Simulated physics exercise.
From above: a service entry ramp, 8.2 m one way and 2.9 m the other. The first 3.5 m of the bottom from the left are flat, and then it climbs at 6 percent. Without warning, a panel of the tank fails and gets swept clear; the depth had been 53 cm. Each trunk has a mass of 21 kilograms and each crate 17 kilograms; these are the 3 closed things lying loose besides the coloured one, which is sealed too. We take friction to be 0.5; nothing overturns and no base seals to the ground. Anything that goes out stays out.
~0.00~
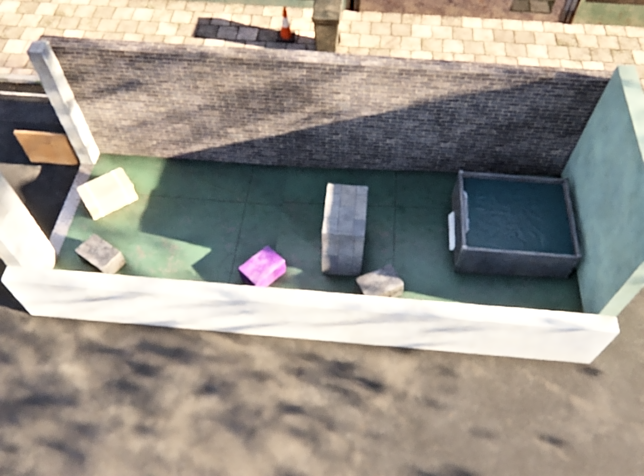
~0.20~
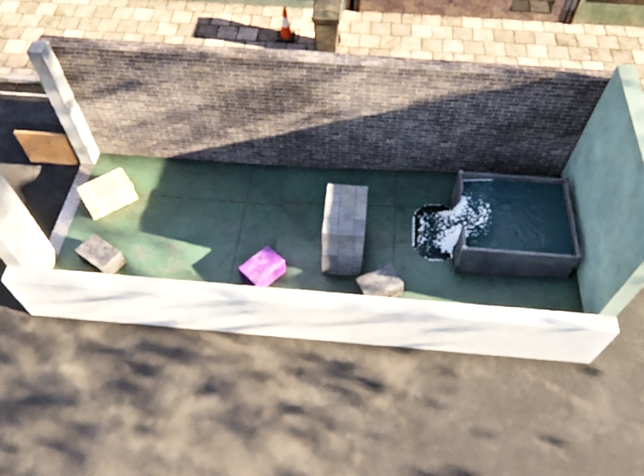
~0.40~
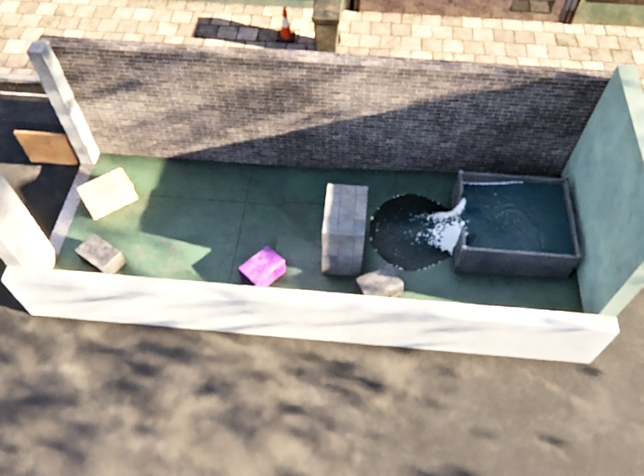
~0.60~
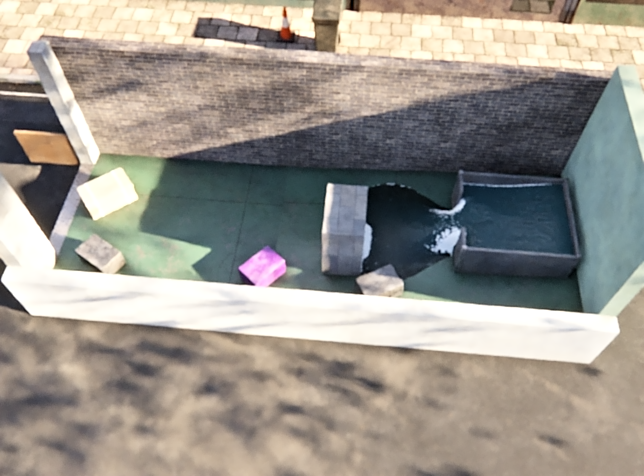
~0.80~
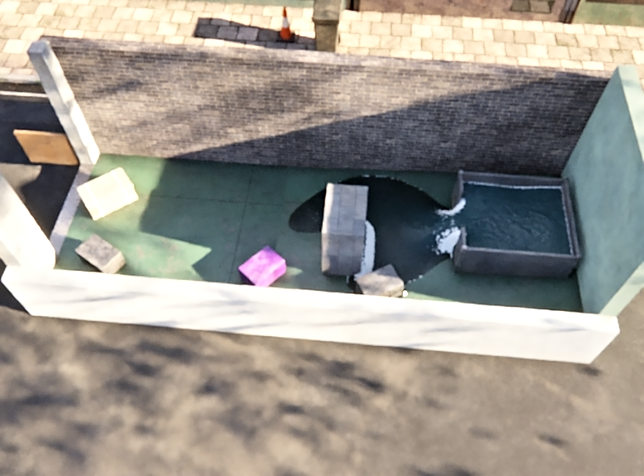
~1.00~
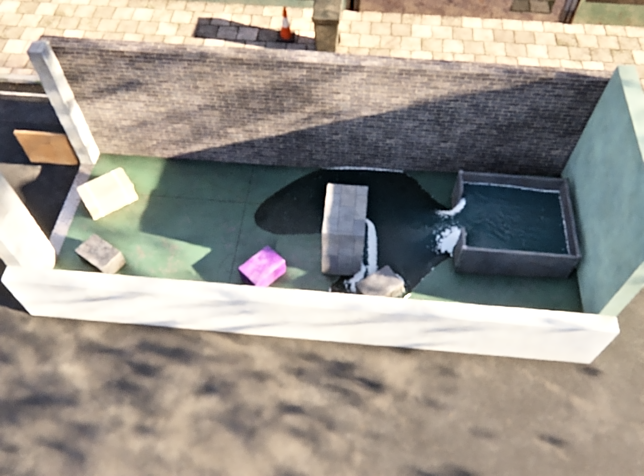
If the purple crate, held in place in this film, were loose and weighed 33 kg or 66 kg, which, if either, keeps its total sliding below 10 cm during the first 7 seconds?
It is going to be fine at the low value.
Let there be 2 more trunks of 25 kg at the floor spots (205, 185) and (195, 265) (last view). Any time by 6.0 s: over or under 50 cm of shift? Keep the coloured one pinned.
First one goes beyond it, second one stays within it.
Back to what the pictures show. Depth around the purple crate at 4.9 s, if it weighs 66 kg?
Depth: Approx. 5 cm.
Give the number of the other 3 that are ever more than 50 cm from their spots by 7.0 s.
My count gives 2.
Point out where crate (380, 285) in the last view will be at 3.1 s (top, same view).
It would be close to (423, 285) by then.
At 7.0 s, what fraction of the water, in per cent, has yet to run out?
68 %.
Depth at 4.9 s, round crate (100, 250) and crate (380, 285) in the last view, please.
First roughly 6 cm, second roughly 4 cm.
After 1.4 s the purple crate would be 0 cm from its start with 33 kg and 0 cm from its start with 66 kg; 0 cm of water round it then.
After 3.1 s the purple crate would be 0 cm from its start with 33 kg and 0 cm from its start with 66 kg; 5 cm of water round it then.
After 4.9 s the purple crate would be 0 cm from its start with 33 kg and 0 cm from its start with 66 kg; 5 cm of water round it then.
After 7.0 s the purple crate would be 0 cm from its start with 33 kg and 0 cm from its start with 66 kg; 4 cm of water round it then.
